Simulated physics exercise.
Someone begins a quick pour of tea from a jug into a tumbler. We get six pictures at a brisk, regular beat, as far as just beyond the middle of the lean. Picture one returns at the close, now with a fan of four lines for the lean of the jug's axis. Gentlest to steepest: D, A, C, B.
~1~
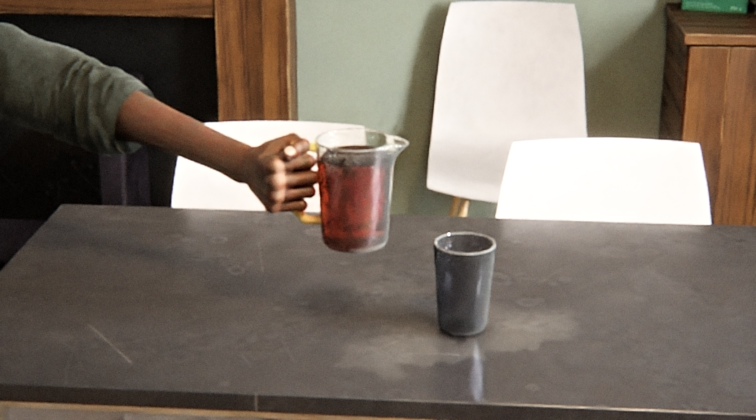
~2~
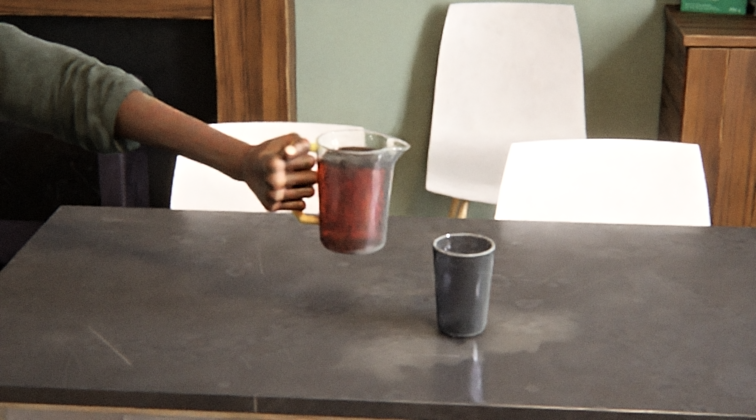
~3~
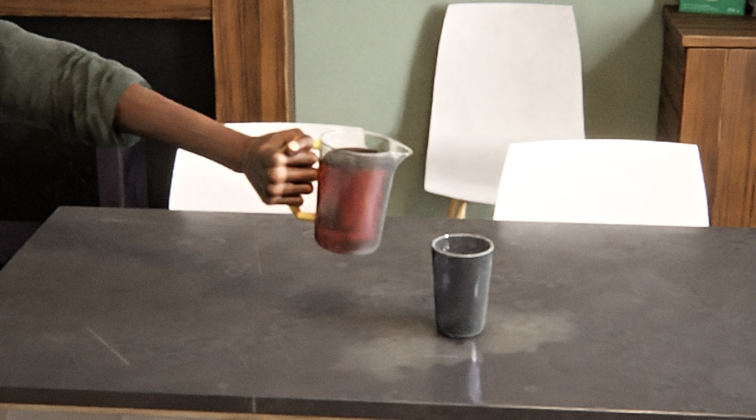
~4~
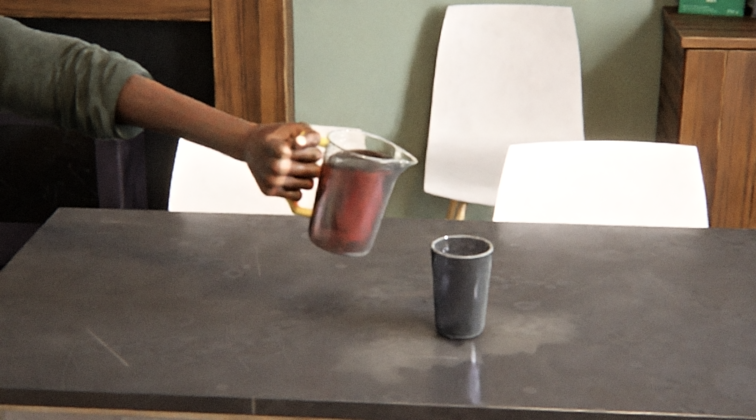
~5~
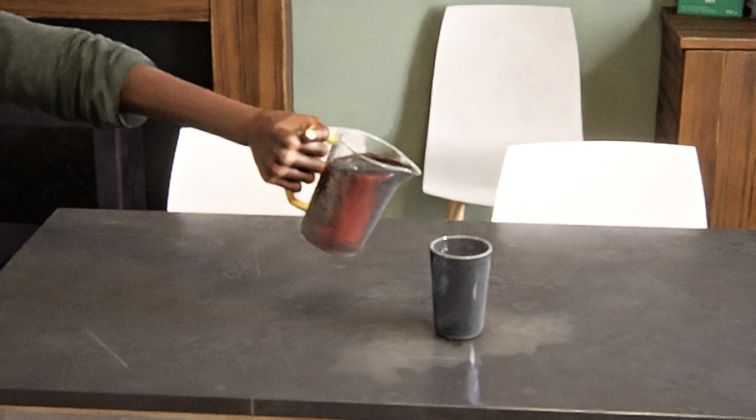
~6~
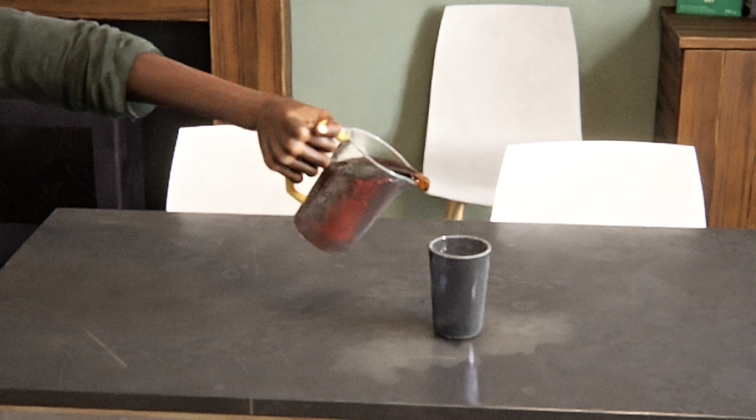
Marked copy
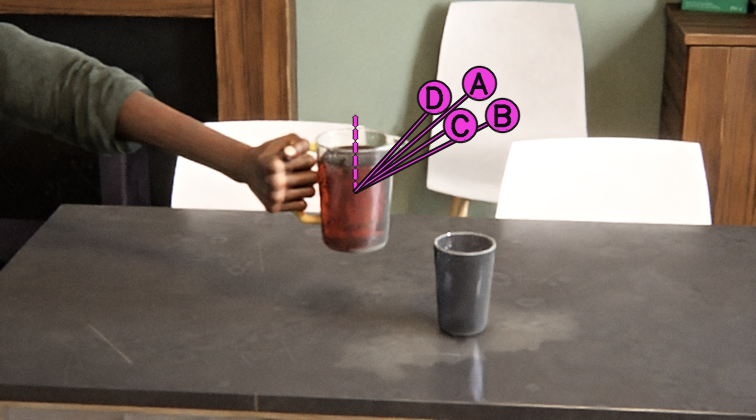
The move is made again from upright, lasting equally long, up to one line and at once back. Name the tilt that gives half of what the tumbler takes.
C is best.
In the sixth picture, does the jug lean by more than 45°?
No, it does not.
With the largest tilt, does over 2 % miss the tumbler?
No.
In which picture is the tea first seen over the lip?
Picture 6.
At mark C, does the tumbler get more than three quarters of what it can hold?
No, it does not.
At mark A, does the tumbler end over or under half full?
Under half.
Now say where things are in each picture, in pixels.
The first frame shows upright, lip at (407, 143); rim of the tumbler round (465, 242); nothing has left yet.
The second frame shows upright, lip at (408, 146); nothing has left yet.
The third frame shows tipped about 7°, lip at (411, 152); nothing has left yet.
The fourth frame shows tipped about 15°, lip at (416, 161); nothing has left yet.
The fifth frame shows tipped about 24°, lip at (420, 172); nothing has left yet.
The sixth frame shows tipped about 34°, lip at (422, 184); tea is over the lip, down to (426, 188).
In magenta, A at (467, 95); B at (487, 123); C at (443, 132); D at (426, 113).
With A, the tumbler ends with about 36 % of what it can hold.
With B, the tumbler ends with about 63 % of what it can hold.
With C, the tumbler ends with about 48 % of what it can hold.
With D, the tumbler ends with about 24 % of what it can hold.
